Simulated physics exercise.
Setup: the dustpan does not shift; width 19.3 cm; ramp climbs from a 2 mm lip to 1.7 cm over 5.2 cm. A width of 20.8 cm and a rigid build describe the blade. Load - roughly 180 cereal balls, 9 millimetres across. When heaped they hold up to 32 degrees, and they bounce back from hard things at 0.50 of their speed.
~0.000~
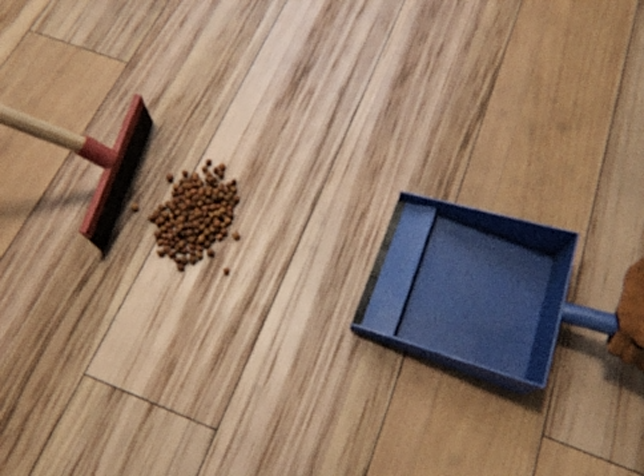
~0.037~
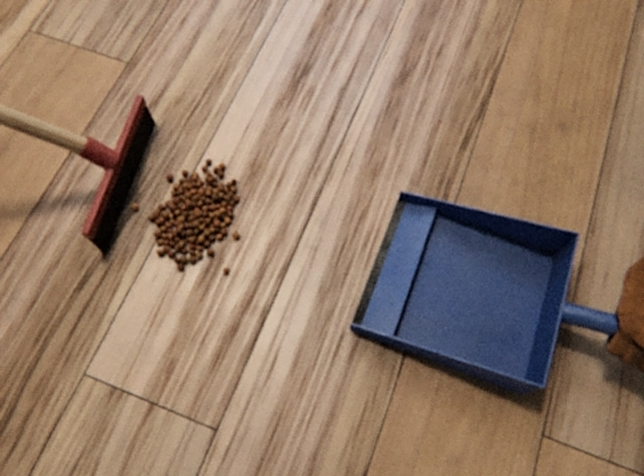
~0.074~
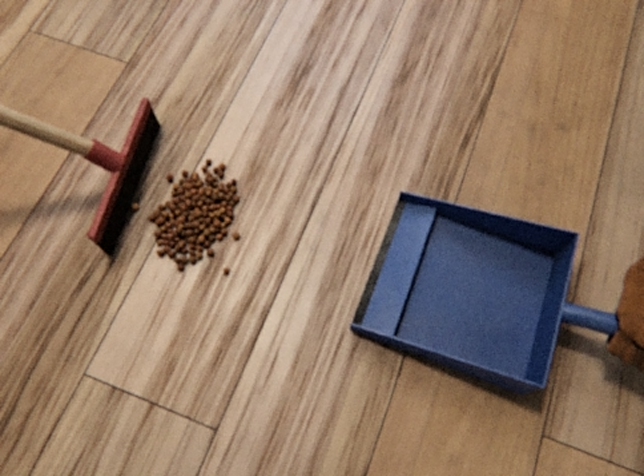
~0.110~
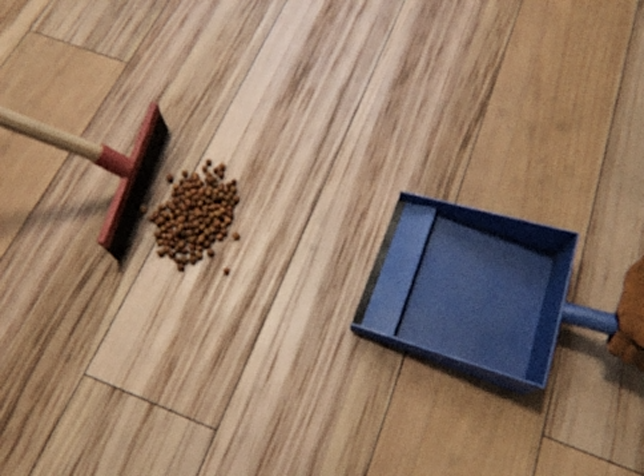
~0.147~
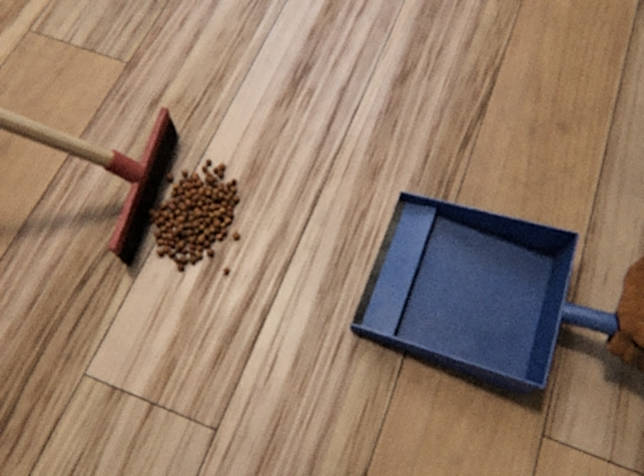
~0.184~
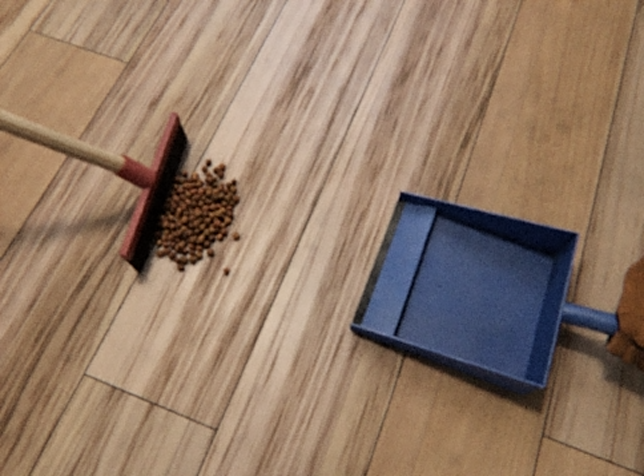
At the start, a red broom head on a wooden handle sits left of a small pile of brown balls on a wood floor, with a hand holding a blue dustpan at right. The broom slides slowly rightward, then presses against the pile's left edge, while the dustpan stays still.
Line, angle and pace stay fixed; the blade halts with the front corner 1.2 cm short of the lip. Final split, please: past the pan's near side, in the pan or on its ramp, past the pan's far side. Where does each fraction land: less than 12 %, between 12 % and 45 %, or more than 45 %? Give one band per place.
Past the pan's near side, between 12 % and 45 %; in the pan or on its ramp, between 12 % and 45 %; past the pan's far side, less than 12 %.
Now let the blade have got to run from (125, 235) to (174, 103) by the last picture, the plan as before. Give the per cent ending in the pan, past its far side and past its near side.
Pan 25 % / far 20 % / near 5 %.
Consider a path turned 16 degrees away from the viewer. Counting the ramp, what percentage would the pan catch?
That would give about 35 percent.
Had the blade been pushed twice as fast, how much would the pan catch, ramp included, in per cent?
I'd put it at close to 30 per cent.
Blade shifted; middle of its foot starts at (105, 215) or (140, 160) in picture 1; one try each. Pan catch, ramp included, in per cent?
Around 5 percent, then around 20 percent.
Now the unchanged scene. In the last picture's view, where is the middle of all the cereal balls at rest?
Near (361, 278).
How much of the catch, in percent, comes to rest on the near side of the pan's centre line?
Close to 90 %.
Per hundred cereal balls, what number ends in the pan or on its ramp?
20 %.
Then, at 0.48 s, middle of the blade 17 cm from the lip; 0 % over the lip, far side 0 %, near side 10 %.
Then, at 0.68 s, middle of the blade 8 cm from the lip; 0 % over the lip, far side 0 %, near side 15 %.
Then, at 0.99 s, middle of the blade 3 cm from the lip; 20 % over the lip, far side 0 %, near side 20 %.
By 1.3 s all is still; near side 20 %, pan 20 %, far side 0 %, in front of the lip or behind the blade 65 %.
